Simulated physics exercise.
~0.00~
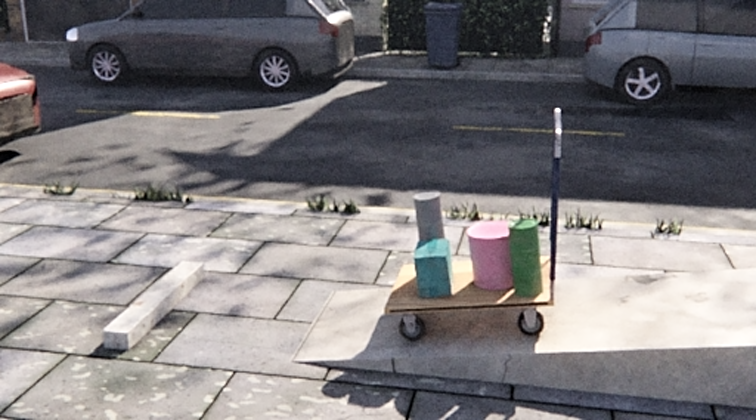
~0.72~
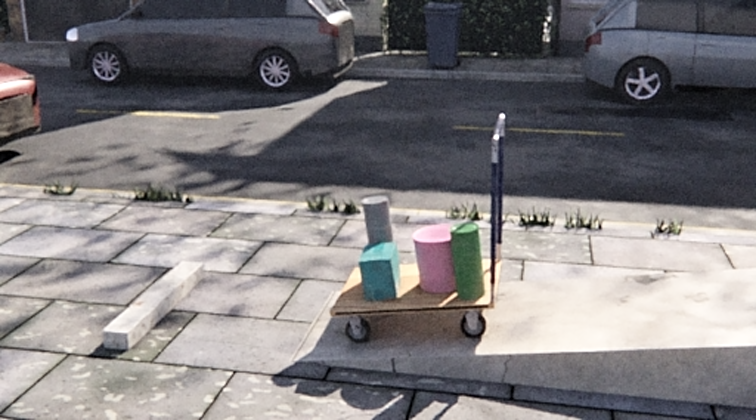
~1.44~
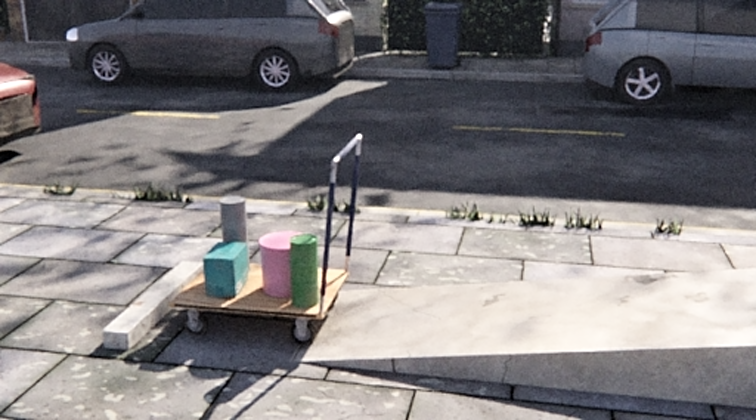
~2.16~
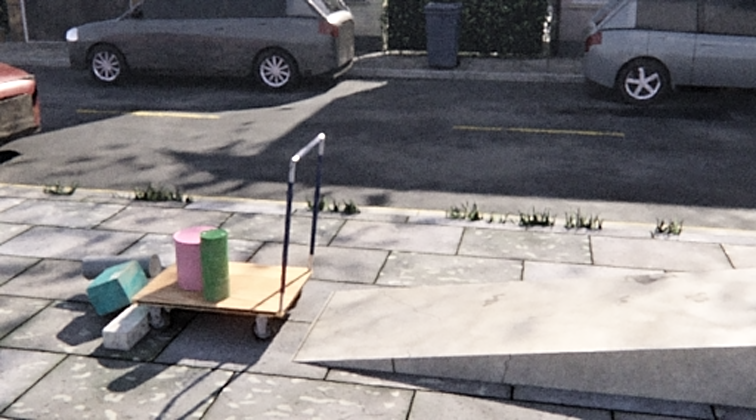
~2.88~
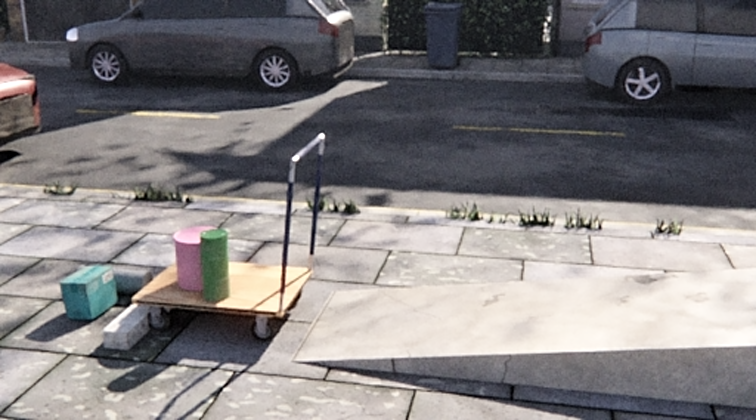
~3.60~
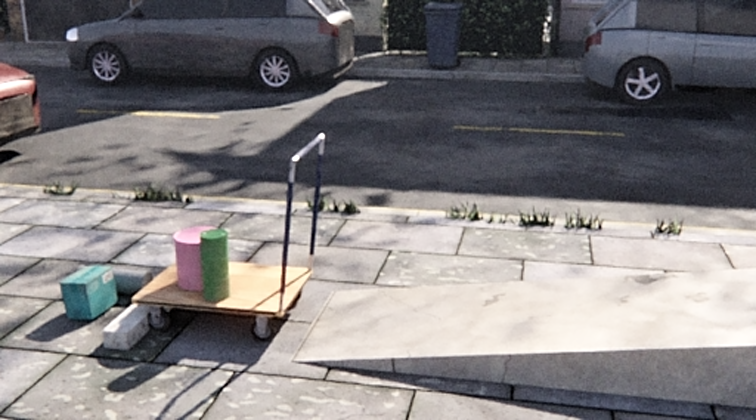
Loaded trolley rolling left down a ramp and stopping at a kerb, grey canister and turquoise box tumbling off, two cylinders staying aboard.
